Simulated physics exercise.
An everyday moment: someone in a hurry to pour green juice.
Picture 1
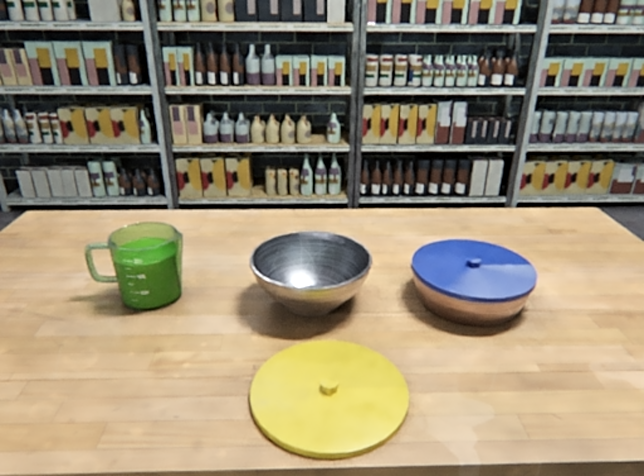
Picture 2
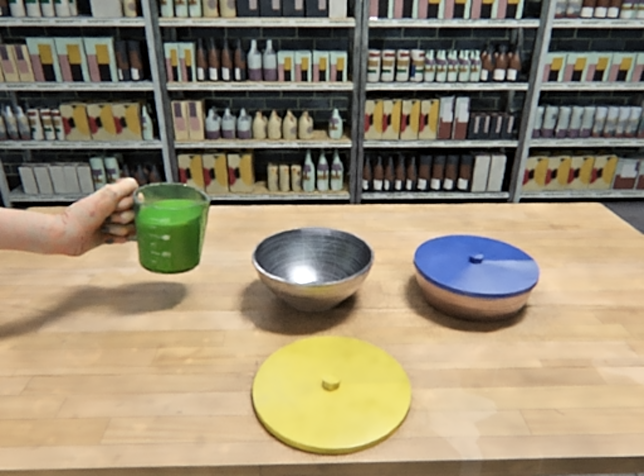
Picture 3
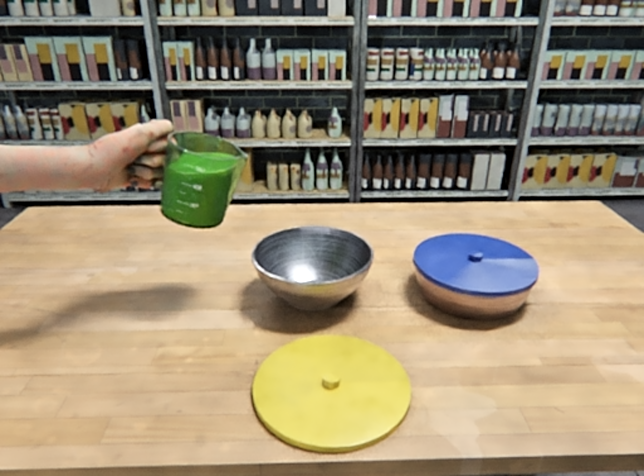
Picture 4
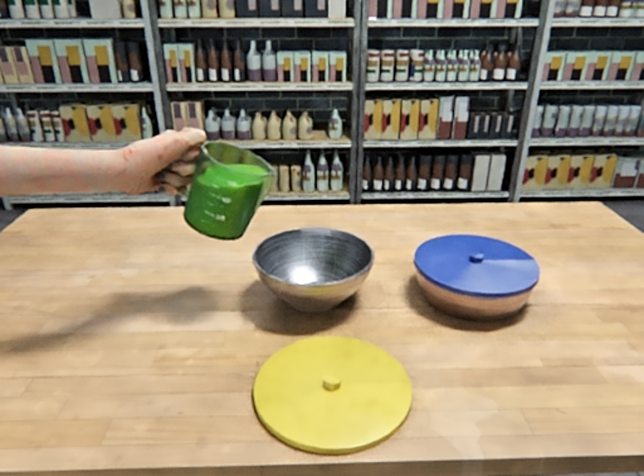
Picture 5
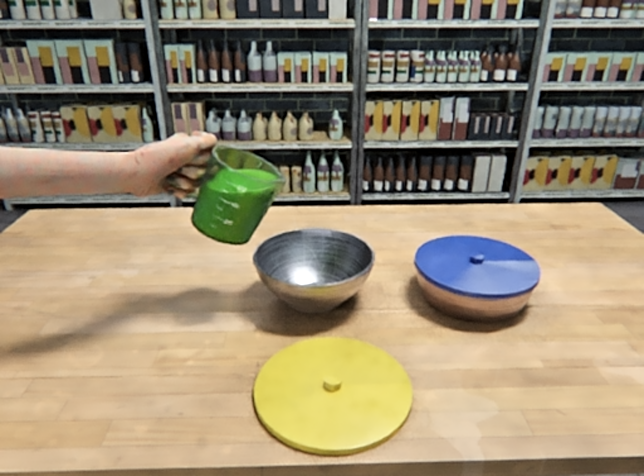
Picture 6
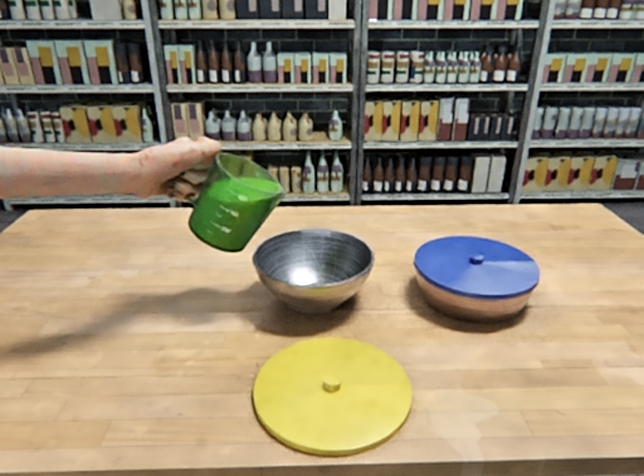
A hand came in from the left, lifted a clear measuring jug of green juice off the wooden table, moved it right, and tilted it near an open metal bowl, with nothing leaving the jug.
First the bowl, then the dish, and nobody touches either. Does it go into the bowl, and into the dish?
The bowl takes it in; the dish sheds it on the top.
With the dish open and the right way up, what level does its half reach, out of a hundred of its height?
Roughly 25 per cent.
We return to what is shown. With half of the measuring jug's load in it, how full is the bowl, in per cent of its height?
Near 35 in a hundred.
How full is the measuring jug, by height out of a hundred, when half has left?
Some 40 per cent.
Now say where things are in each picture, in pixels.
Nothing is moving yet; measuring jug (148, 264) about three quarters full; bowl (311, 281) open; dish (470, 287) with its lid on, in the first picture.
The measuring jug is picked up; measuring jug about three quarters full, surface at (170, 212); bowl (313, 277) open, in the second picture.
Tilting; measuring jug (199, 178) about three quarters full; dish (472, 281) with its lid on, in the third picture.
No stream yet; measuring jug (226, 190) tipped 25° with all of its load; bowl (314, 277) open, in the fourth picture.
Still nothing leaves it; measuring jug (234, 195) tipped 25° with all of its load; dish (473, 283) with its lid on, in the fifth picture.
On the point of pouring; measuring jug (234, 202) tipped 30° with all of its load; bowl (314, 279) open; dish (473, 283) with its lid on, in the sixth picture.
Next, the green juice goes into the bowl.
After that, it hits the lid of the dish and runs off.
Finally, the bowl has its share inside; the dish is empty, in a puddle.
